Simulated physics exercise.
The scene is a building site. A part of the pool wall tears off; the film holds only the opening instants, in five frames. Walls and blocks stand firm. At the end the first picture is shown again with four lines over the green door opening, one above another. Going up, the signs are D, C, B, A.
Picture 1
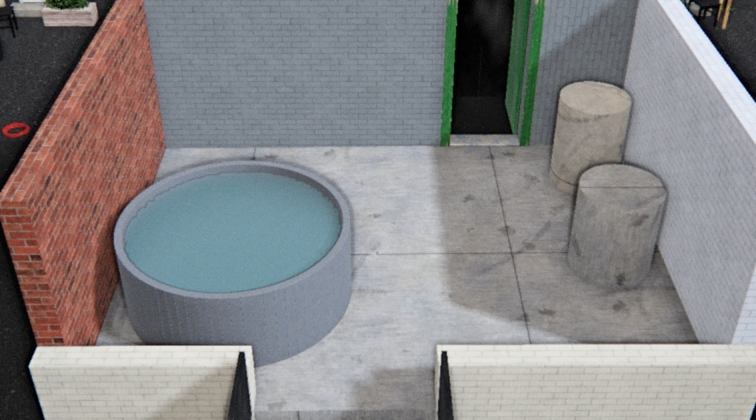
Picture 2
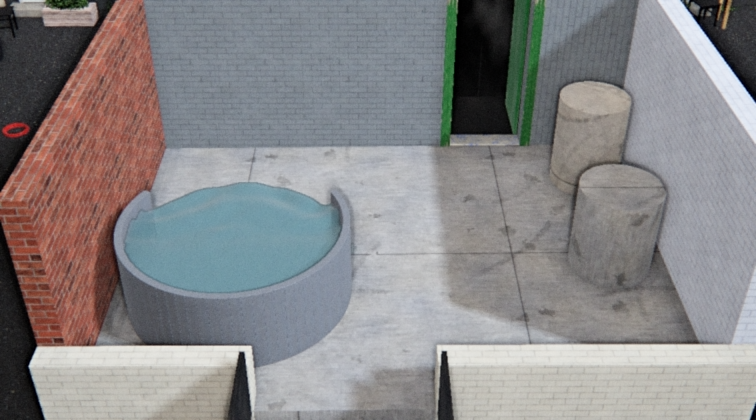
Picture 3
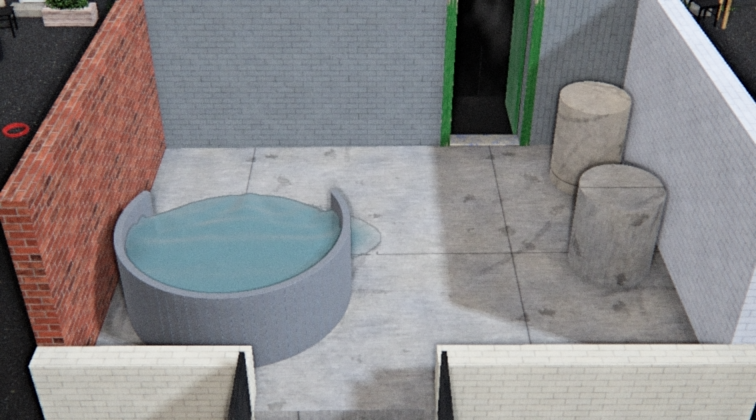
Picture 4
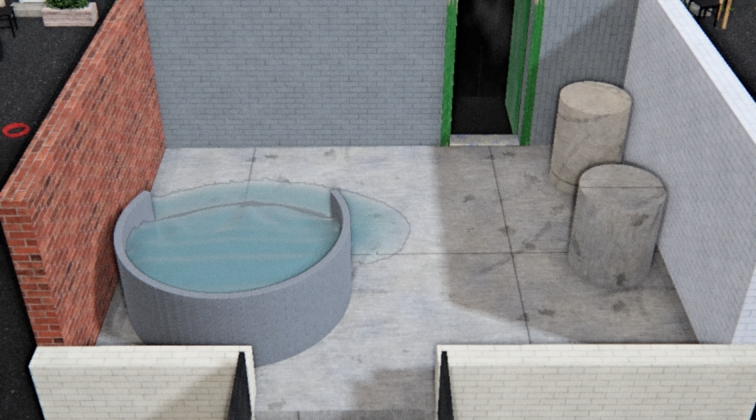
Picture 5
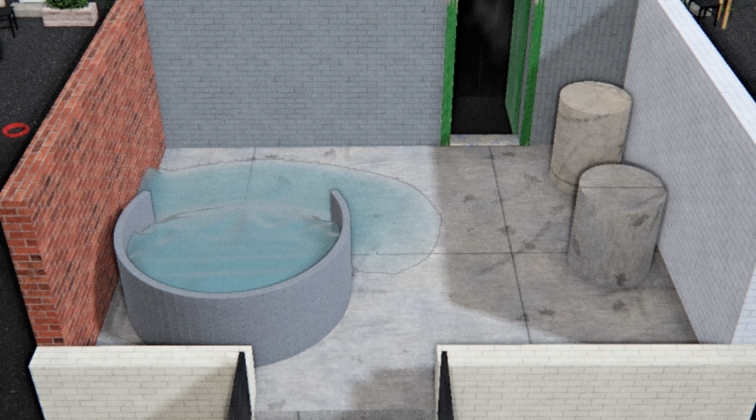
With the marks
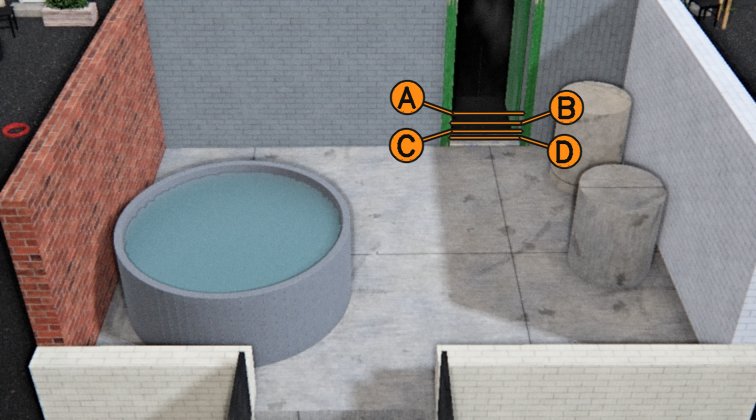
Water pouring out through the missing back wall of a round grey pool, spreading across concrete ground in a walled yard.
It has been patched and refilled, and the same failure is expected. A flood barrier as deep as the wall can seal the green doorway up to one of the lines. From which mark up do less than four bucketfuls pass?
C.
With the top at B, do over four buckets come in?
No, not at all.
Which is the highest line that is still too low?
D it is.
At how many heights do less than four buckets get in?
Three of the four.
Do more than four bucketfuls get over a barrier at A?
No, not at all.
On the marked copy, A at (487, 113); B at (486, 123); C at (486, 131); D at (485, 137); from the bottom up D, C, B, A.
For line A, nothing gets over.
For line B, nothing gets over.
For line C, a splash gets over, under a bucket.
For line D, about 8 bucketfuls get in.
